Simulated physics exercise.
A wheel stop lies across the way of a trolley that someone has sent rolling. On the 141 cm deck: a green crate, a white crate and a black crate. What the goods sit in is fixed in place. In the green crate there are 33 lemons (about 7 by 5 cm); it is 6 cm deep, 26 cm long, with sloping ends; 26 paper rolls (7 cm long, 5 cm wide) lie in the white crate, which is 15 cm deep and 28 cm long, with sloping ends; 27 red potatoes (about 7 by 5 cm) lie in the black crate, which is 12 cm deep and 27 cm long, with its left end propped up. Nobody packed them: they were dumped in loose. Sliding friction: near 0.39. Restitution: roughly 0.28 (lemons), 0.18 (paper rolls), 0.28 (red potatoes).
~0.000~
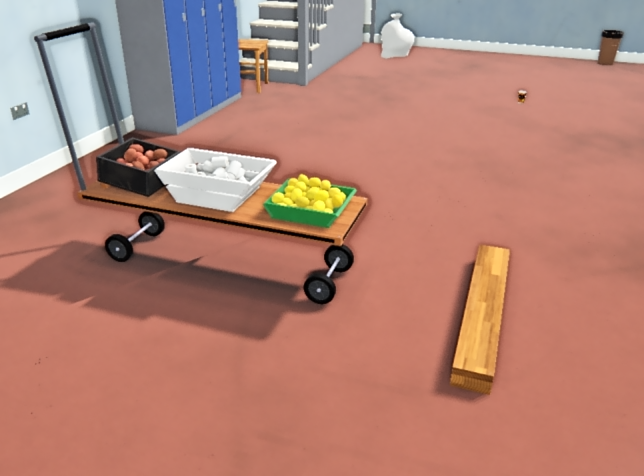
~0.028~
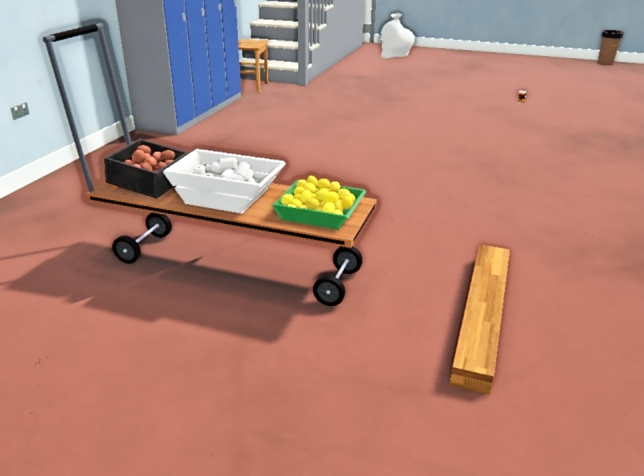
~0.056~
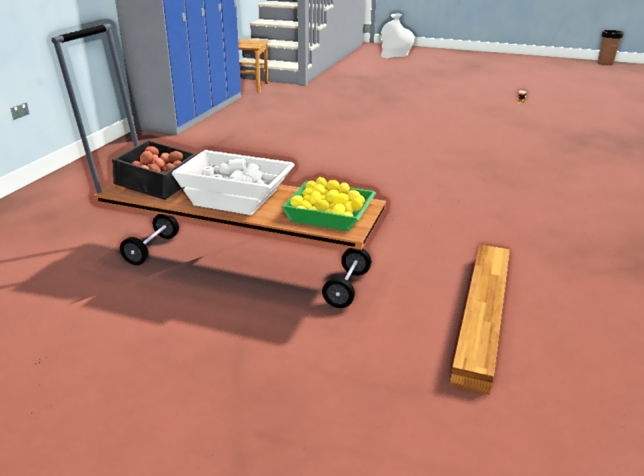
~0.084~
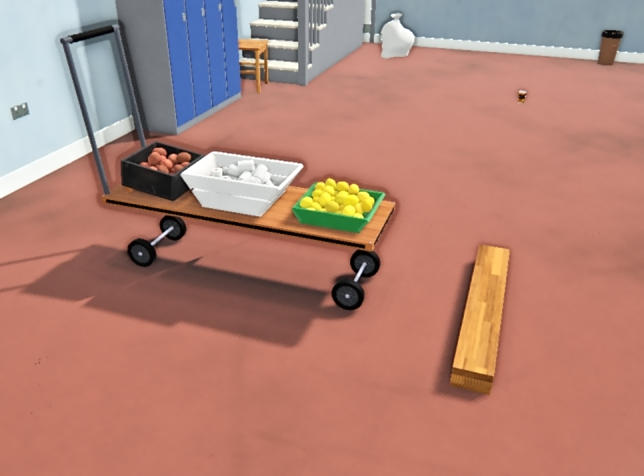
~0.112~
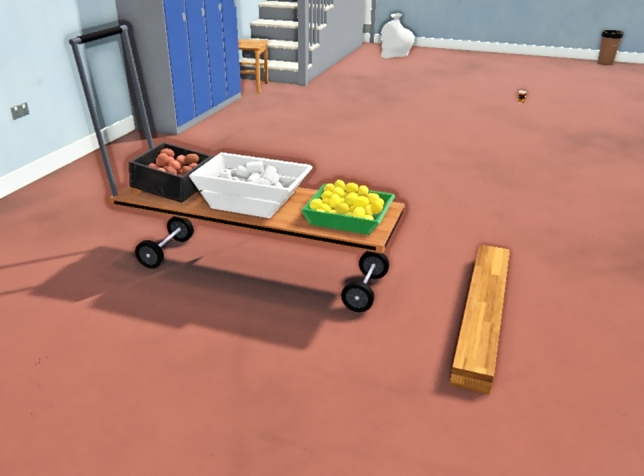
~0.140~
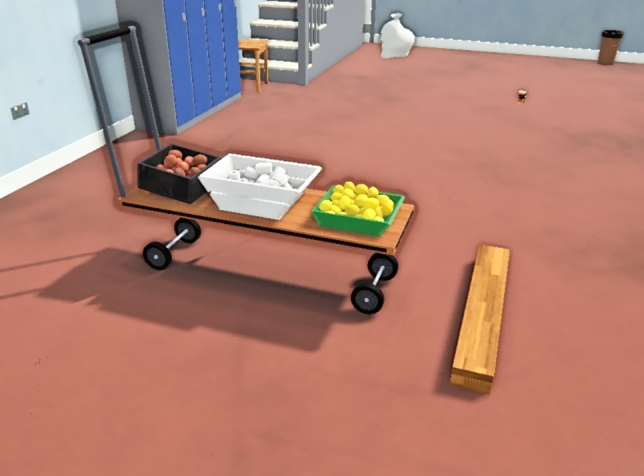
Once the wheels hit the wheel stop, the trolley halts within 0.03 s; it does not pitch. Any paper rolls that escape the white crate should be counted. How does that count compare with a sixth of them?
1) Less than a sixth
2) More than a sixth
1, less than a sixth.
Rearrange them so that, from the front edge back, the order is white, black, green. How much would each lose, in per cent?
With that order the green crate sheds 20 per cent of its load, the white crate 0 per cent, and the black crate 0 per cent.
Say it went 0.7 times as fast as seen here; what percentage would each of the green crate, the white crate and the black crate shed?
In that case the green crate sheds 10 per cent, the white crate 0 per cent and the black crate 0 per cent.
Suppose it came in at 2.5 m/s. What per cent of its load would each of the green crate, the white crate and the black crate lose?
Green crate 40 %, white crate 10 %, black crate 0 %.
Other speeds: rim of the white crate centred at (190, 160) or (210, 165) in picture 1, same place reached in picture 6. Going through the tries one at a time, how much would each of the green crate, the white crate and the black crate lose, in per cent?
Losses in order of the tries would be green crate 50 and 30 %, white crate 20 and 10 %, black crate 10 and 0 %.
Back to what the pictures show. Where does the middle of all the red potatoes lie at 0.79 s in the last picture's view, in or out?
(255, 187).
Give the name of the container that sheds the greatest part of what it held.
The green crate is the one.
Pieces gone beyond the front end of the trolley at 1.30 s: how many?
I'd estimate close to 6 pieces.
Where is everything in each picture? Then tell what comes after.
In the first picture (we follow the rim corner now nearest the camera), white crate at (249, 183); green crate at (336, 214); 61 cm still to roll; nothing out yet.
White crate at (259, 184); green crate at (346, 216); 56 cm still to roll, in the second picture.
White crate at (268, 186); green crate at (357, 218); 51 cm still to roll, in the third picture.
White crate at (278, 187); green crate at (367, 219); 47 cm still to roll, in the fourth picture.
White crate at (288, 189); green crate at (378, 221); 42 cm still to roll, in the fifth picture.
White crate at (297, 190); green crate at (388, 223); 37 cm still to roll; nothing out yet, in the sixth picture.
After 0.34 s, impact.
After 0.44 s, 1 of 33 out of the green crate, 0 of 26 out of the white crate and 0 of 27 out of the black crate.
After 0.56 s, 6 of 33 out of the green crate, 1 of 26 out of the white crate and 0 of 27 out of the black crate.
After 0.79 s, 6 of 33 out of the green crate, 1 of 26 out of the white crate and 0 of 27 out of the black crate.
When it is over (at 1.30 s), 6 of 33 out of the green crate, 1 of 26 out of the white crate and 0 of 27 out of the black crate. Asked share, 1 of 26, 4 per cent.
